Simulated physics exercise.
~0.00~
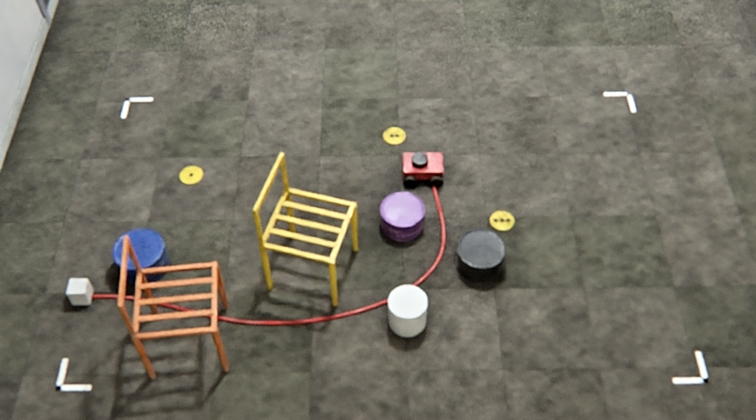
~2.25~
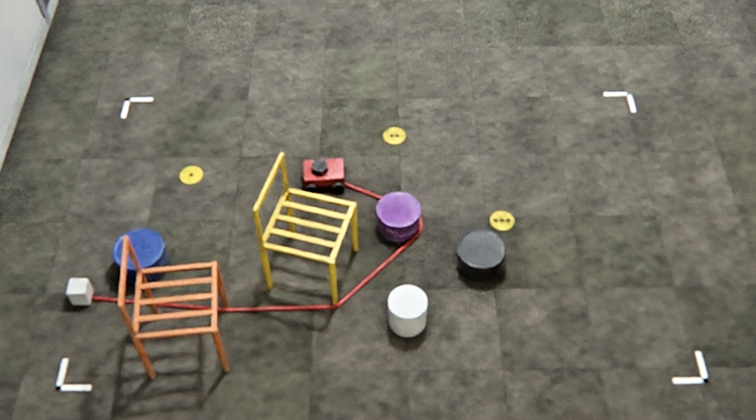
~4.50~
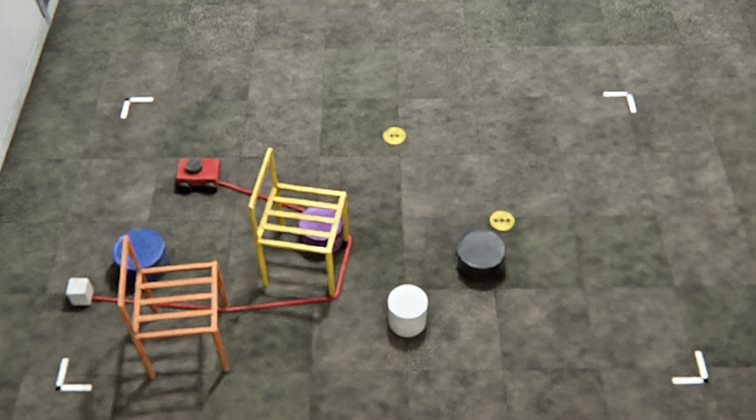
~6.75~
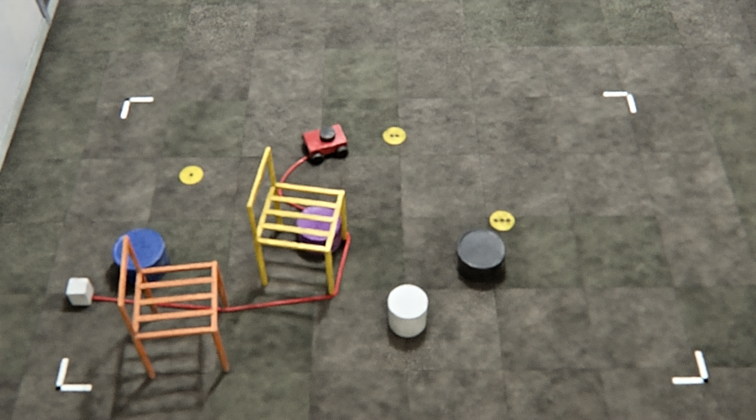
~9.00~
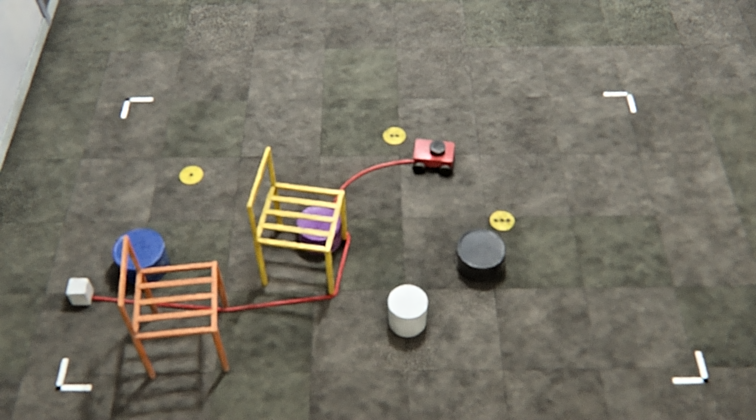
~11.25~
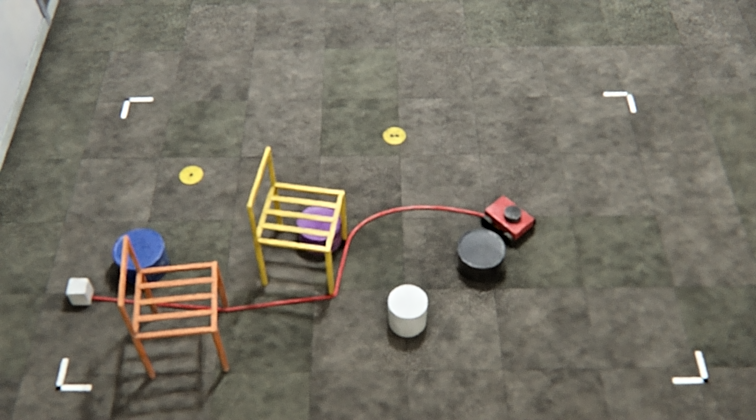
A small red cart trailing a red lead moves left past the yellow chair, the lead dragging the purple bin left under the chair and nudging the chair slightly, then turns back right and ends beside the black bin, the lead still curving behind it.
